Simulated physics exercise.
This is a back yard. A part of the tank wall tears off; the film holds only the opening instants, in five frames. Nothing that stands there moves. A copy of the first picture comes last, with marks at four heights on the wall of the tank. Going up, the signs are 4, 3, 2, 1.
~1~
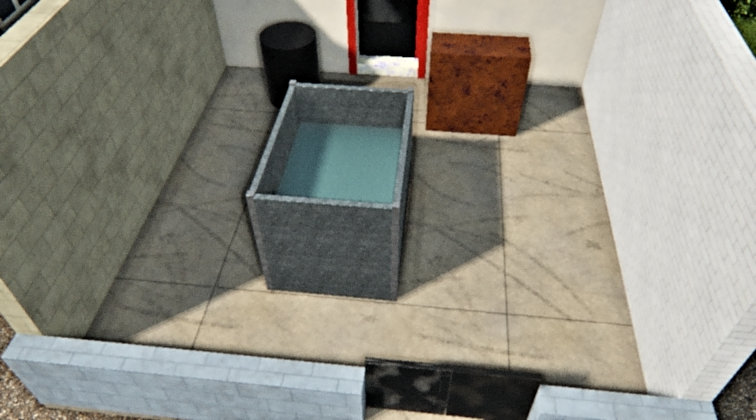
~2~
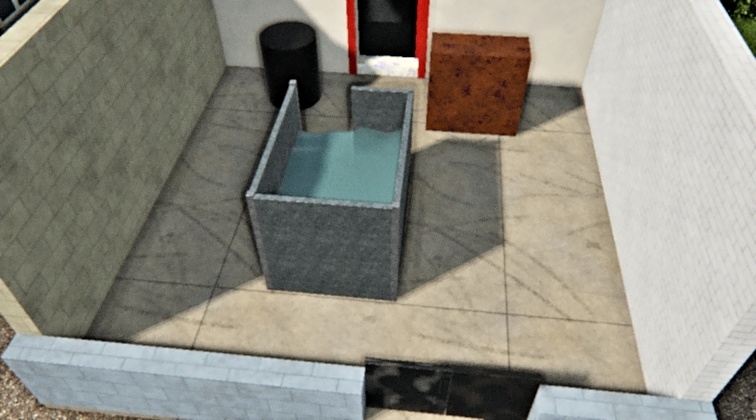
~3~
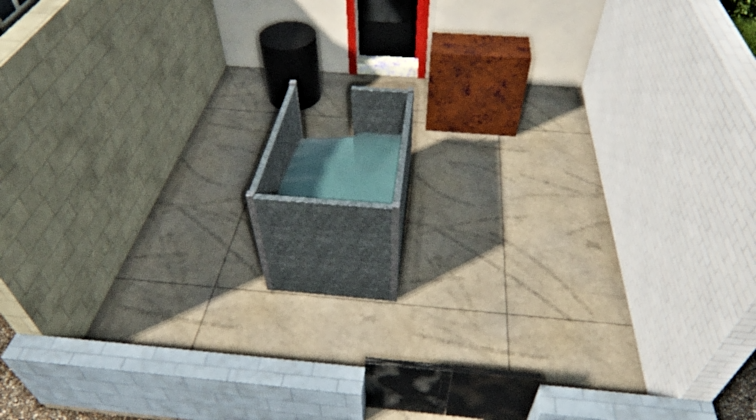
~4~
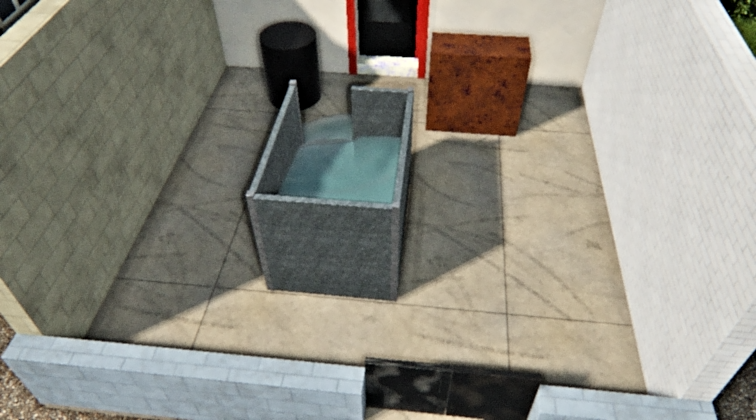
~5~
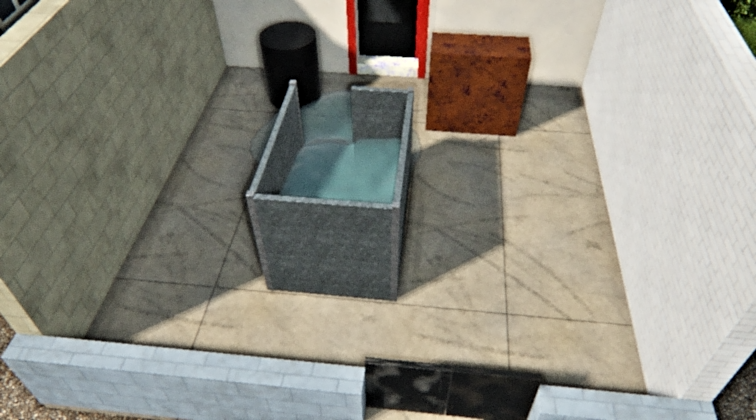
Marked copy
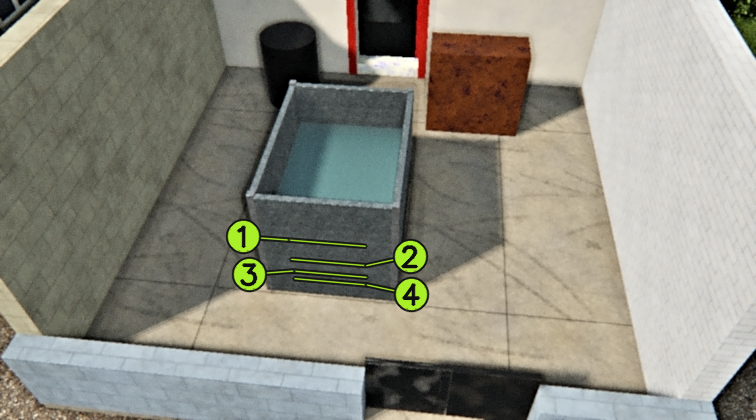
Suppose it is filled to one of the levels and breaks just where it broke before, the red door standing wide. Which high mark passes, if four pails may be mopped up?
I would pick level 2.
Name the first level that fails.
Level 1.
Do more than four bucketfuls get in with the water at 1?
Yes, that goes wrong.
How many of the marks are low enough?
Three.
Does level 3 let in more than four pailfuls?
No, that is safe.
On the marked copy, 1 at (326, 243); 2 at (328, 262); 3 at (329, 274); 4 at (330, 281); from the bottom up 4, 3, 2, 1.
For level 1, about 11 bucketfuls get in.
For level 2, a bucket or two gets in.
For level 3, nothing gets over.
For level 4, nothing gets over.
